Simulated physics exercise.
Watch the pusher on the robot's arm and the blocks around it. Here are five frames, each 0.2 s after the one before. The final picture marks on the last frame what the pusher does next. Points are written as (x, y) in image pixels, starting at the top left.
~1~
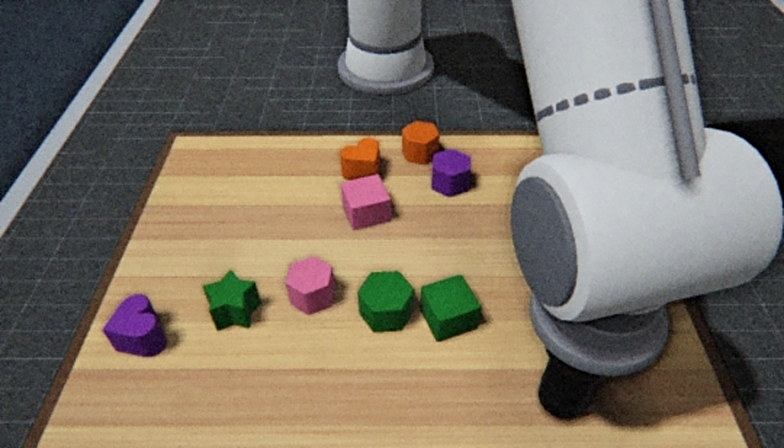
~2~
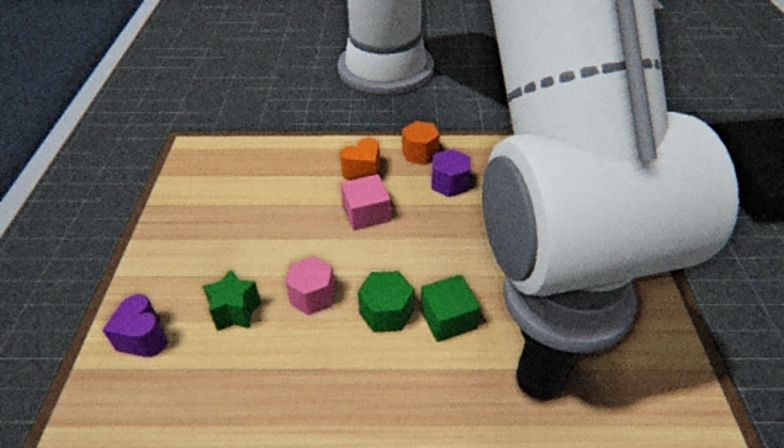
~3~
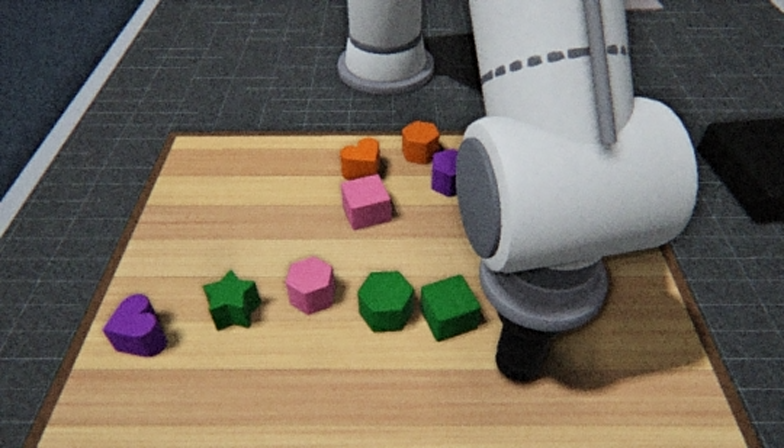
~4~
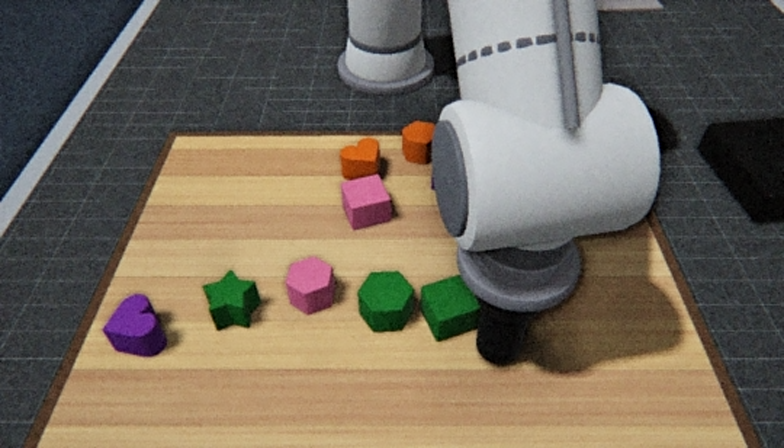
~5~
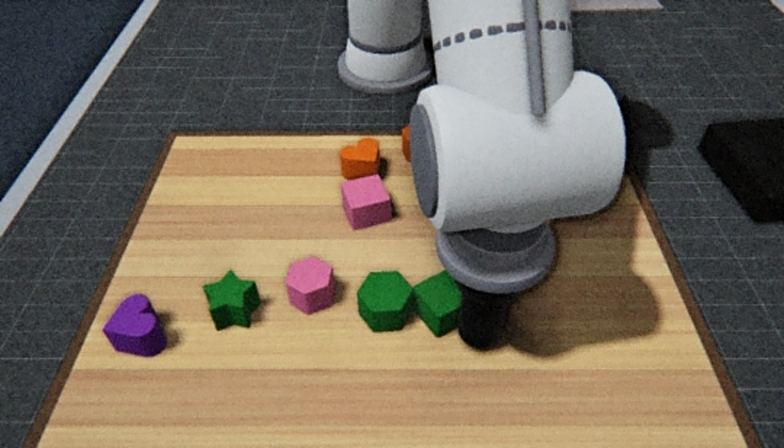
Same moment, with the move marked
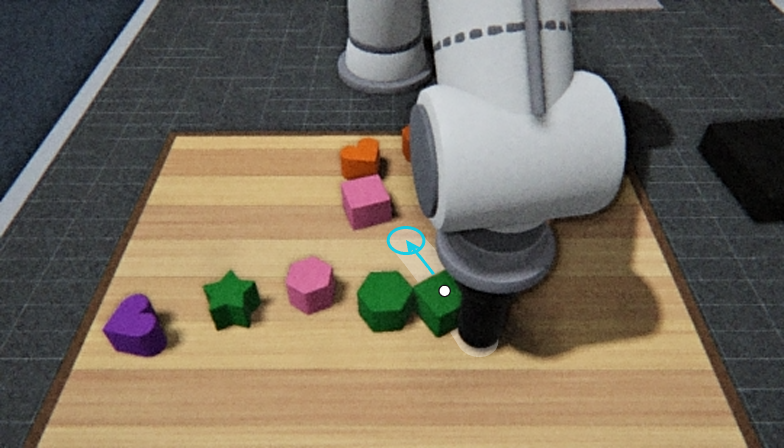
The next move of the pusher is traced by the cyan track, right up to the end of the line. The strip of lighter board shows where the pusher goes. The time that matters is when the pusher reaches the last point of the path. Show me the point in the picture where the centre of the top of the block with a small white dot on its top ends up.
The top centre is at (377, 240).
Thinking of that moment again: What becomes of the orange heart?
The push misses it.
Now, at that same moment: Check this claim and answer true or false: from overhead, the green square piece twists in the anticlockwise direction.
Answer: True.
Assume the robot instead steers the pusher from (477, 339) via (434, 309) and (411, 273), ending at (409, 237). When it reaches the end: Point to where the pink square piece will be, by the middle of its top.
The spot you're after is about (353, 178) in the image.
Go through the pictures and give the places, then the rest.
The first picture shows lower end of the pusher at (561, 398), tops of blocks, orange heart at (362, 149), pink square piece at (365, 190), green hexagonal block at (386, 290), green square piece at (451, 296).
The second picture shows pusher at (538, 380), blocks as before.
The third picture shows pusher at (517, 363), blocks as before.
The fourth picture shows pusher at (497, 347), blocks as before.
The fifth picture shows pusher at (479, 331), orange heart at (362, 149), pink square piece at (365, 190), green hexagonal block at (385, 290), green square piece at (445, 291).
The drawn path runs from (477, 339) over (453, 302) and (430, 269) to (406, 240); the dot is on the green square piece.
The first path, step by step. One third of the way, pusher at (454, 294); green hexagonal block at (374, 287), turned 25° anticlockwise; green square piece at (417, 263), turned 25° anticlockwise.
Two thirds of the way, pusher at (429, 260); green hexagonal block at (374, 287), turned 25° anticlockwise; green square piece at (388, 244), turned 65° anticlockwise.
At the end, pusher at (406, 233); orange heart not moved; pink square piece not moved; green hexagonal block at (374, 287), turned 25° anticlockwise; green square piece at (377, 240), turned 85° anticlockwise.
